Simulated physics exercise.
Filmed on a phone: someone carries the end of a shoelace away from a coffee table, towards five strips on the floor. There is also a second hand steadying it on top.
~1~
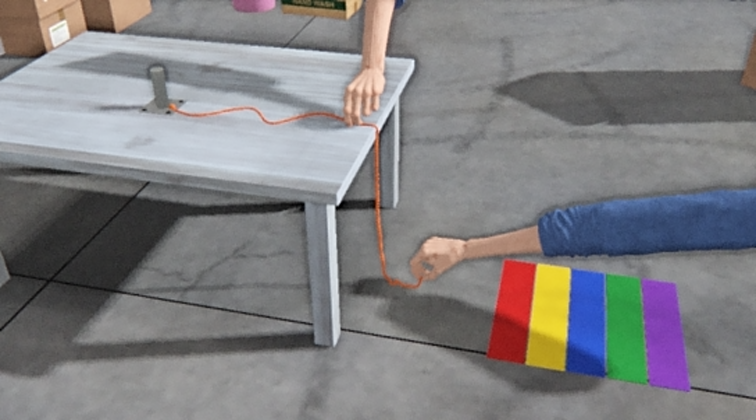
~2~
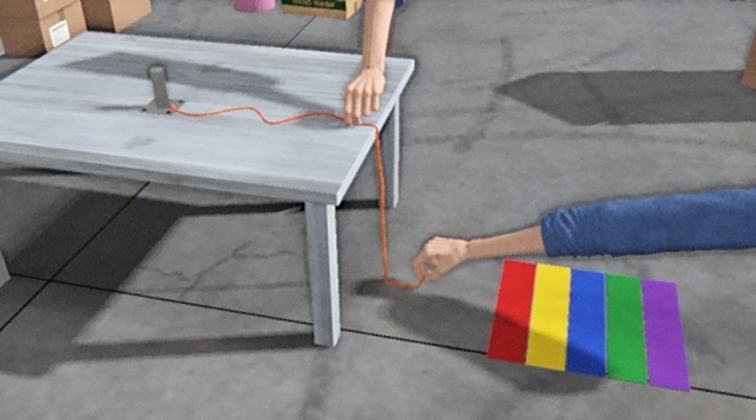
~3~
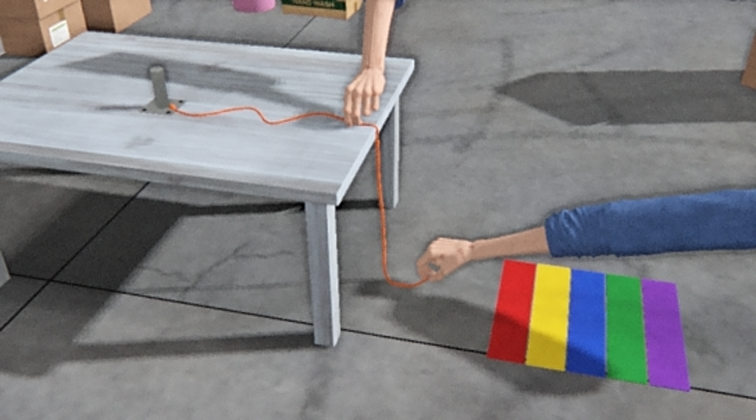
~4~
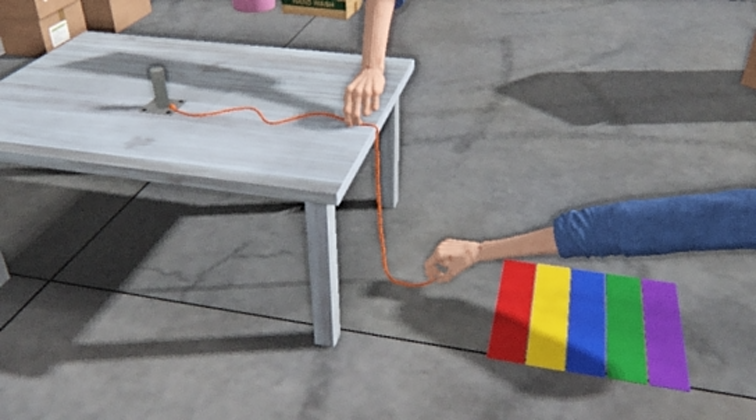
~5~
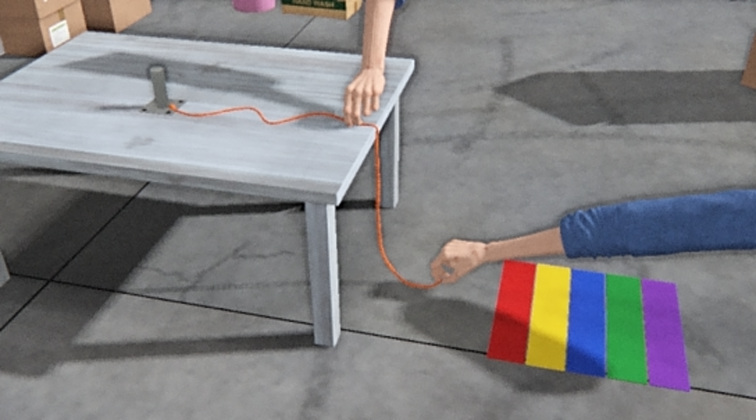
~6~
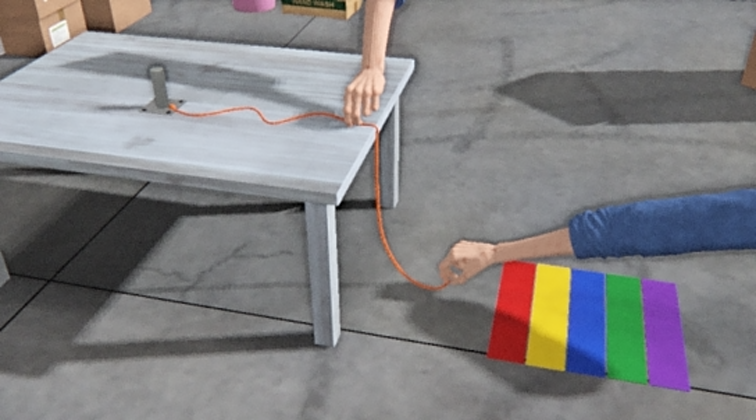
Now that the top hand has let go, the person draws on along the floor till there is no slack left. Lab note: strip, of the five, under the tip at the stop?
Blue.
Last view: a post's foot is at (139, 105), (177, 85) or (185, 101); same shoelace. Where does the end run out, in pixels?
Try by try, about (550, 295), (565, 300) and (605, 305).
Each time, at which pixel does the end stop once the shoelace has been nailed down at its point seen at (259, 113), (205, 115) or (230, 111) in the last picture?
First try near (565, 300), second near (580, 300), third near (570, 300).
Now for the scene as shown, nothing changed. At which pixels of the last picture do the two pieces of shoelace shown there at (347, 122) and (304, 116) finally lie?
Final positions are (381, 137) and (333, 124), in that order.
Soon after, end near (523, 292); over red.
After that, end near (562, 297); over yellow.
At the stop, end near (585, 301); over blue. It gets as far as the blue strip.
